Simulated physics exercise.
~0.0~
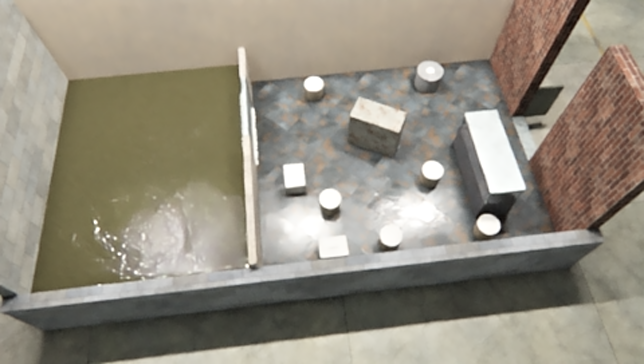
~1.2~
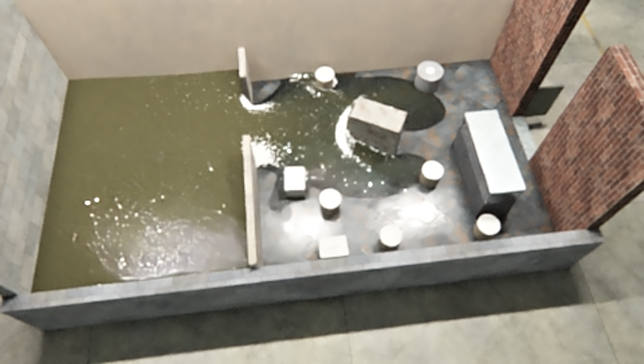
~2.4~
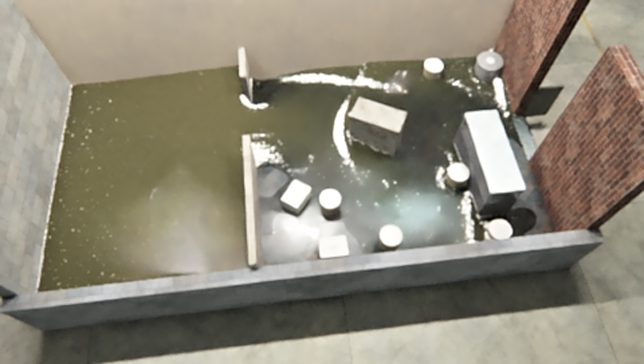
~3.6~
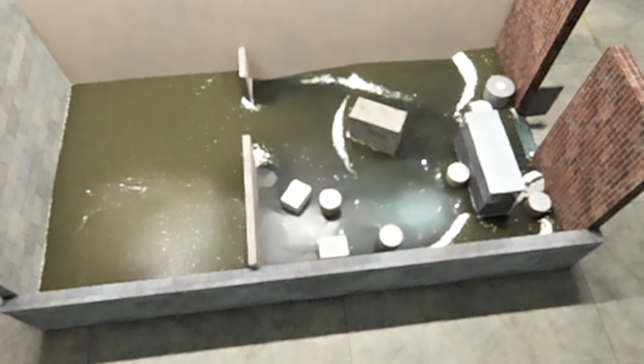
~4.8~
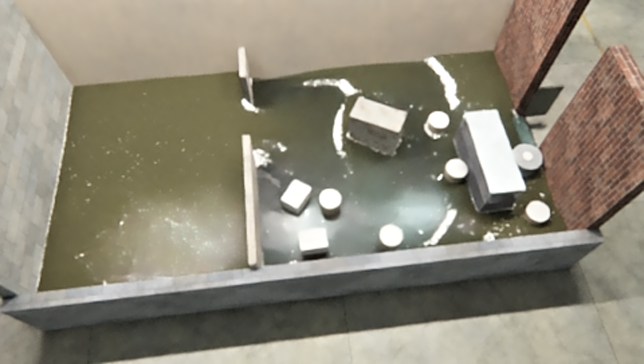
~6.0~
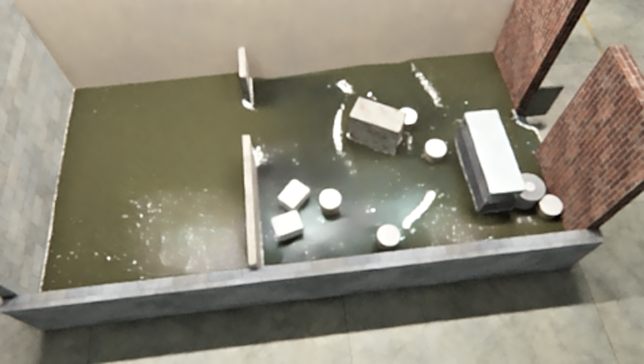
In the video, murky water held behind a partition surges through an opening into a room on the right with blocks and round tubs, spreading across its floor. Several tubs drift toward the brick walls, some small boxes shift, and the water ends up calmer, covering both rooms.
